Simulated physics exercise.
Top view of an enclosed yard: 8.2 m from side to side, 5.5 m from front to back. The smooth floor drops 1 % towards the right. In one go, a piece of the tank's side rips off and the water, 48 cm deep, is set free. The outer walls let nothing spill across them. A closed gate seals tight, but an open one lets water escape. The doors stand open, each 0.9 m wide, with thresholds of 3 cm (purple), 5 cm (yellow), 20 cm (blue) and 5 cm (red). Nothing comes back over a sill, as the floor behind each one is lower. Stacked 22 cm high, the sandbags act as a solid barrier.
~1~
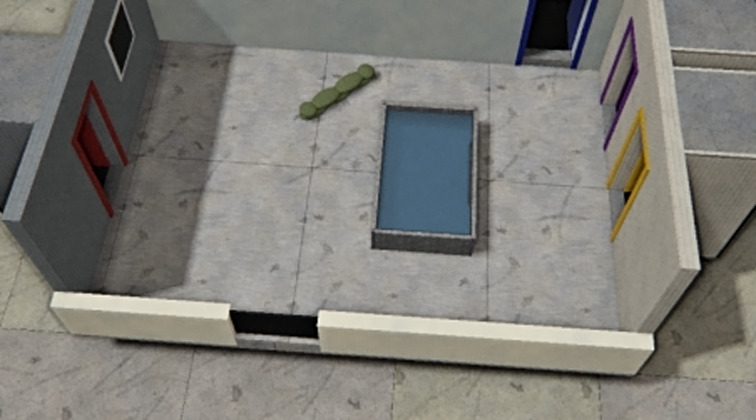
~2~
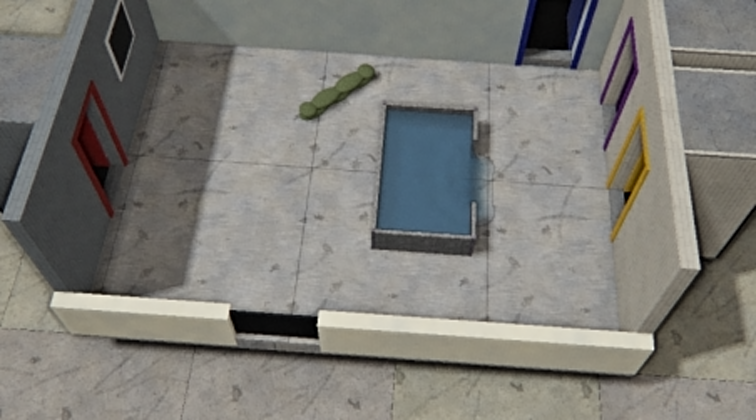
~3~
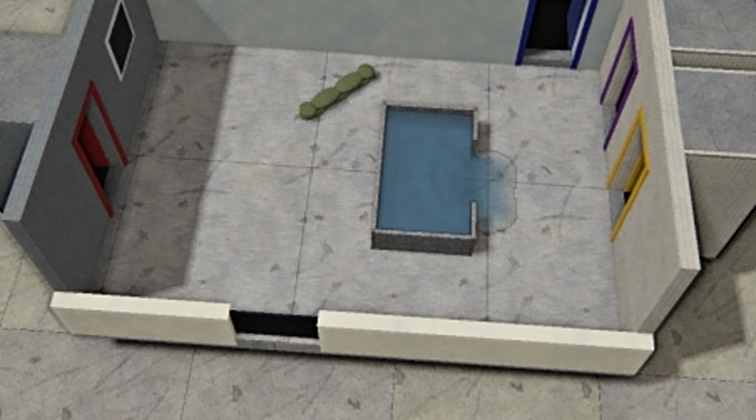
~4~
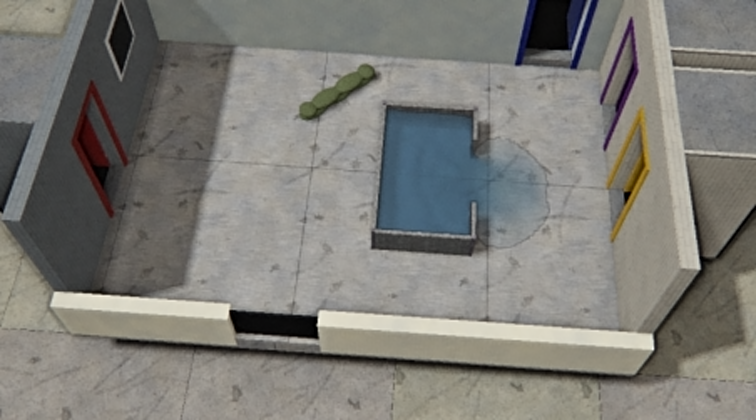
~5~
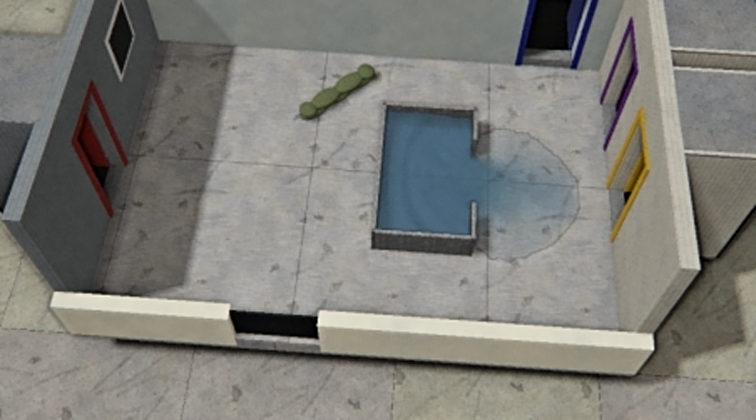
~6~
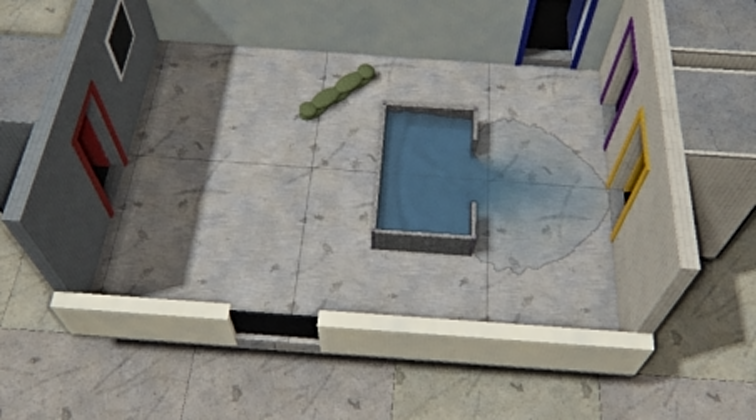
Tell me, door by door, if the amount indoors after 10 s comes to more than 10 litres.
In order: At the purple door the amount will overshoot the limit. At the yellow door the amount will overshoot the limit. At the blue door the amount will not overshoot the limit. At the red door the amount will not overshoot the limit.
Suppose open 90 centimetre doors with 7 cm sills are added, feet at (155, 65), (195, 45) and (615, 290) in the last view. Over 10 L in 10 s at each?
Note, doorways in listed order: Stays short, stays short, goes beyond.
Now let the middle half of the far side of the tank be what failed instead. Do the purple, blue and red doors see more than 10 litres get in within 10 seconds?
Then purple would come out on the high side, blue on the low side and red on the low side.
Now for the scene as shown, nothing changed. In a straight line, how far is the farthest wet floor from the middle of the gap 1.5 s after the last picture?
That's near 3.6 m in a straight line.
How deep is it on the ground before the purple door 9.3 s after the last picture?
Roughly 5.5 cm.
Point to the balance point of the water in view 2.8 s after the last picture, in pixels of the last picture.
Centre: Approx. (499, 195) px.
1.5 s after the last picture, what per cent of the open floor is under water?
Close to 20 in a hundred parts are wet.
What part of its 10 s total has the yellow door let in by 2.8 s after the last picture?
Estimate: Around 65 per cent.
Then, 0.7 s after the last picture water covers 15 % of the floor and is deepest (28 cm) near (476, 191); purple door 8 cm at the sill, 1 L in, yellow door 13 cm at the sill, 52 L in, blue door not reached, red door not reached.
Then, 1.5 s after the last picture water covers 20 % of the floor and is deepest (24 cm) near (603, 182); purple door 12 cm at the sill, 31 L in, yellow door 19 cm at the sill, 150 L in, blue door not reached, red door not reached.
Then, 2.8 s after the last picture water covers 25 % of the floor and is deepest (18 cm) near (595, 75); purple door 9 cm at the sill, 73 L in, yellow door 16 cm at the sill, 253 L in, blue door 9 cm at the sill, 0 L in, red door not reached.
Then, 5.3 s after the last picture water covers 50 % of the floor and is deepest (12 cm) near (616, 352); purple door 8 cm at the sill, 113 L in, yellow door 11 cm at the sill, 345 L in, blue door 8 cm at the sill, 0 L in, red door not reached.
Then, 9.3 s after the last picture water covers 65 % of the floor and is deepest (8 cm) near (615, 341); purple door 5 cm at the sill, 143 L in, yellow door 8 cm at the sill, 388 L in, blue door 5 cm at the sill, 0 L in, red door not reached.
